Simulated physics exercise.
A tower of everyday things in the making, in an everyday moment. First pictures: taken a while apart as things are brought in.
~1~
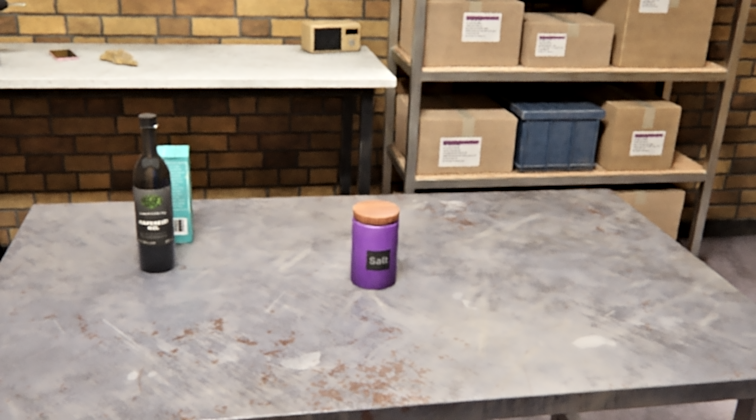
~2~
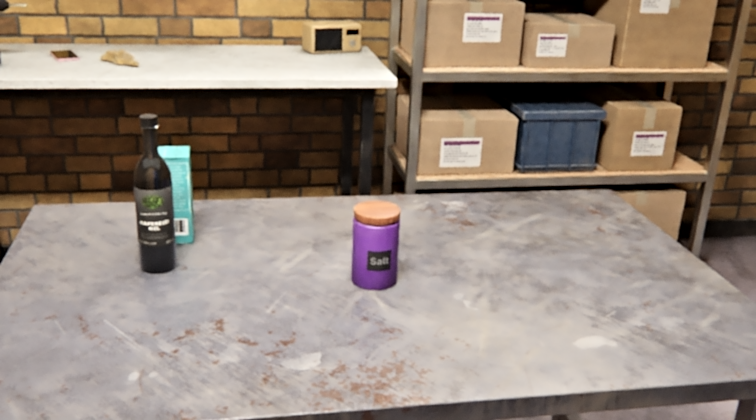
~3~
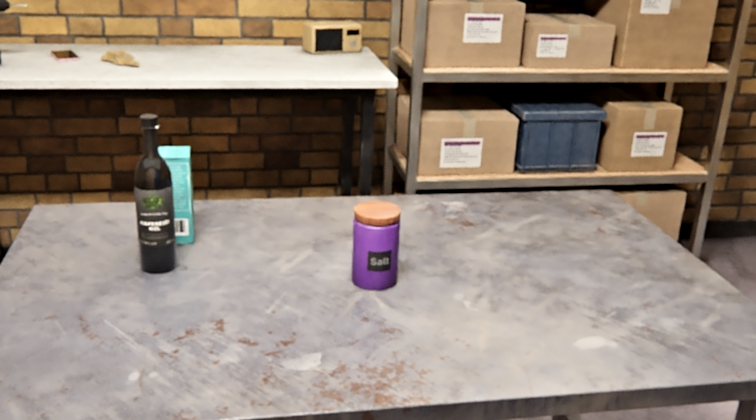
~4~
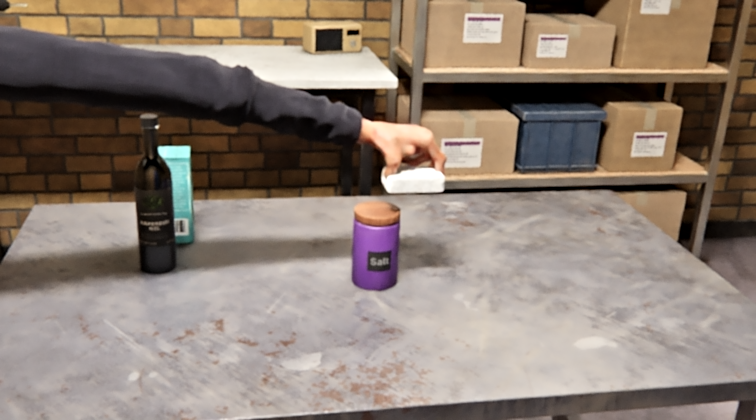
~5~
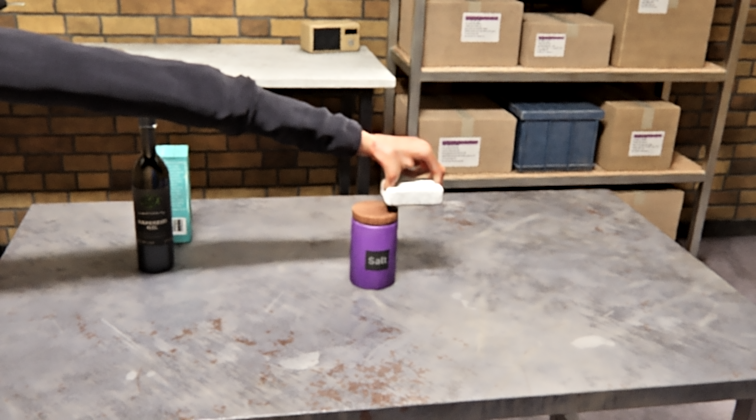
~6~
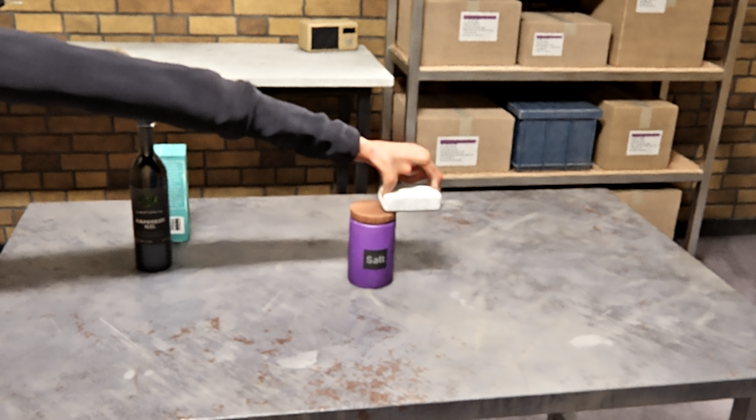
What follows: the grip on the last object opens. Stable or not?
The balance fails.
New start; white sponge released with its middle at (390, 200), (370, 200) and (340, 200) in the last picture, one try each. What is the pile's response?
Lab note - try 1: No collapse; try 2: No collapse; try 3: Collapse.
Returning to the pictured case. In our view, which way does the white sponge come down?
Off rightwards in the picture.
Then, 0.30 s on from there, white sponge now fallen.
Then, 0.50 s on from there, things are still on the move.
In the end, fallen, white sponge; the other 3 unmoved. At the end, from the last picture's camera, white sponge near (438, 268). The pile loses its balance.
